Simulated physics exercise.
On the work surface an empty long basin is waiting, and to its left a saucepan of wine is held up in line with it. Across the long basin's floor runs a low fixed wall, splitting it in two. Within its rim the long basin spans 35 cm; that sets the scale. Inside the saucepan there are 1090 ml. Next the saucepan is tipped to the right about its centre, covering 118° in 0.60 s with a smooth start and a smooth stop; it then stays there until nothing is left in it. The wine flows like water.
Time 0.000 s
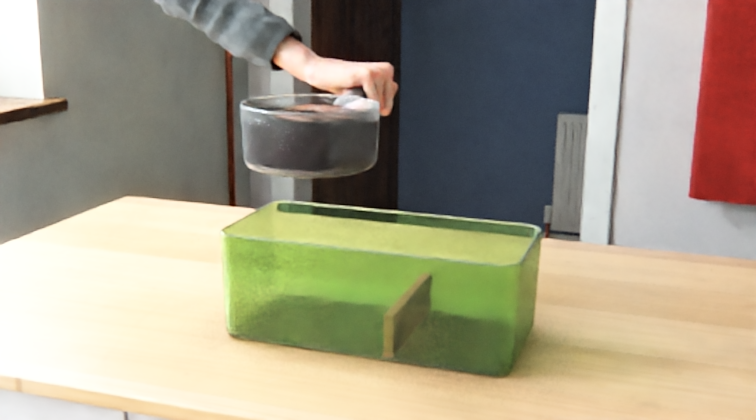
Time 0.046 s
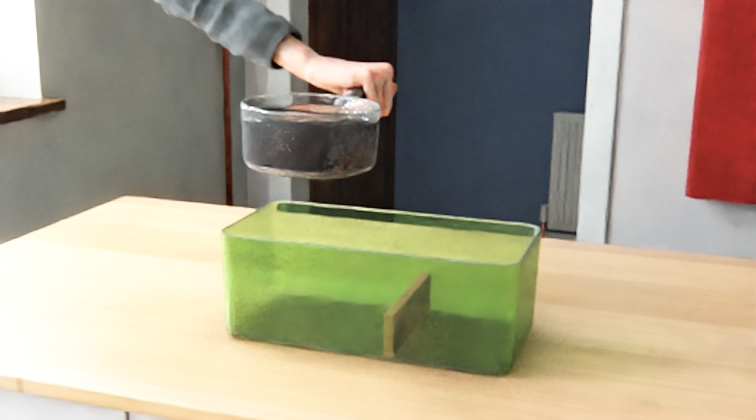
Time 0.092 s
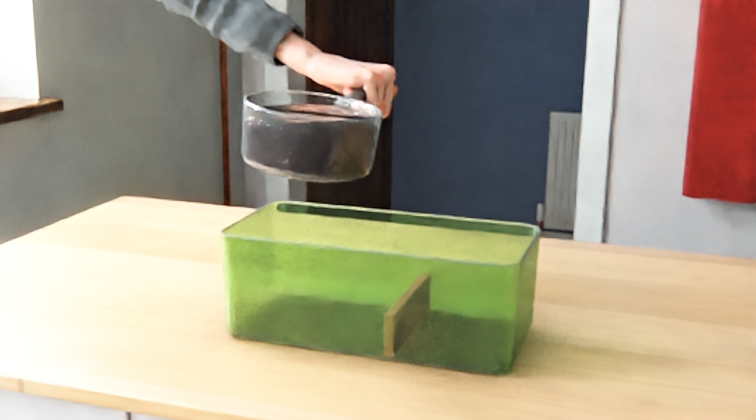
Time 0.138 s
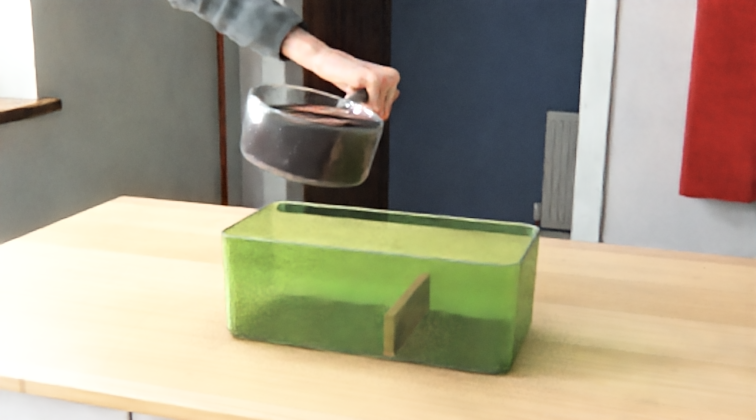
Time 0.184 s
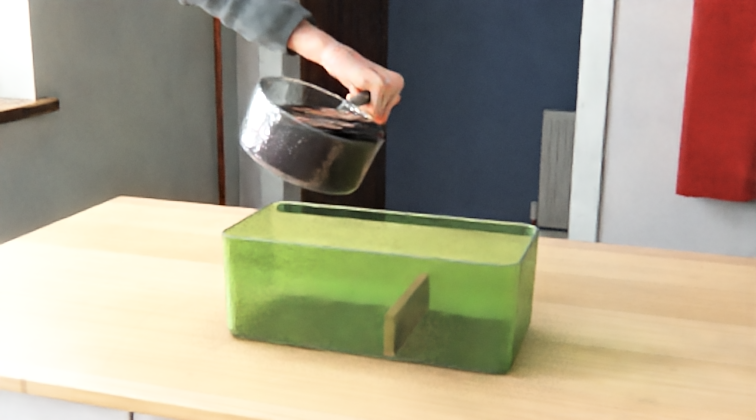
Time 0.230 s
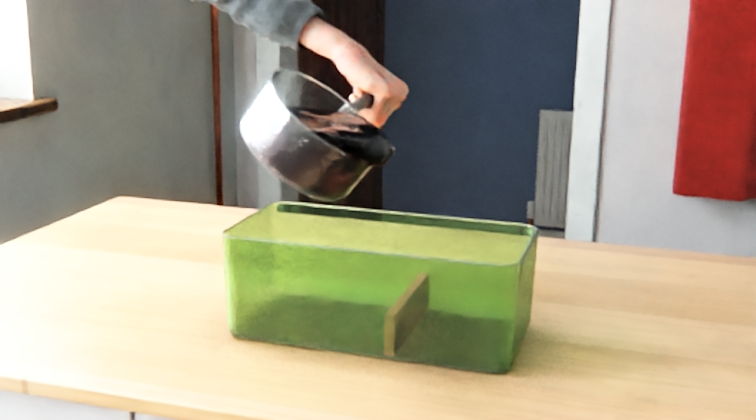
On a wooden table, a green see-through basin with a low divider sits below a clear saucepan of dark liquid held by a hand, which gradually tilts the pan to the right until liquid reaches over its lower rim.
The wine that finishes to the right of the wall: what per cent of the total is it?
It is about 35 per cent of the total.
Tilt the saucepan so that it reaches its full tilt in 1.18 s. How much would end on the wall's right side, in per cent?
60 per cent.
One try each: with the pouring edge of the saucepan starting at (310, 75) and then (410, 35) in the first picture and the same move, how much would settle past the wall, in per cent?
15 per cent first, 65 per cent second.
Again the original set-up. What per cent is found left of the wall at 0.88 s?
Around 60 in a hundred.
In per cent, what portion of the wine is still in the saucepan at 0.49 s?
12 %.
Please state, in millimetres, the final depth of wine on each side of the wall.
Left 20 mm, right 18 mm.
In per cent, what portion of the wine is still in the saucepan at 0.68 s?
1 %.
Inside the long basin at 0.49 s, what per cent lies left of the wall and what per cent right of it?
Lab note: Left near 32 %, right near 34.
By 0.49 s the tilt is 109° and 11 per cent is still to pour, 33 is left of the wall and 34 right of it.
By 0.68 s the tilt is 118° and 1 per cent is still to pour, 58 is left of the wall and 33 right of it.
By 0.88 s the tilt is 118° and 0 per cent is still to pour, 61 is left of the wall and 35 right of it.
By 1.10 s the tilt is 118° and 0 per cent is still to pour, 62 is left of the wall and 35 right of it.
At rest 62 per cent lies left of the wall, 35 right of it and 3 outside.
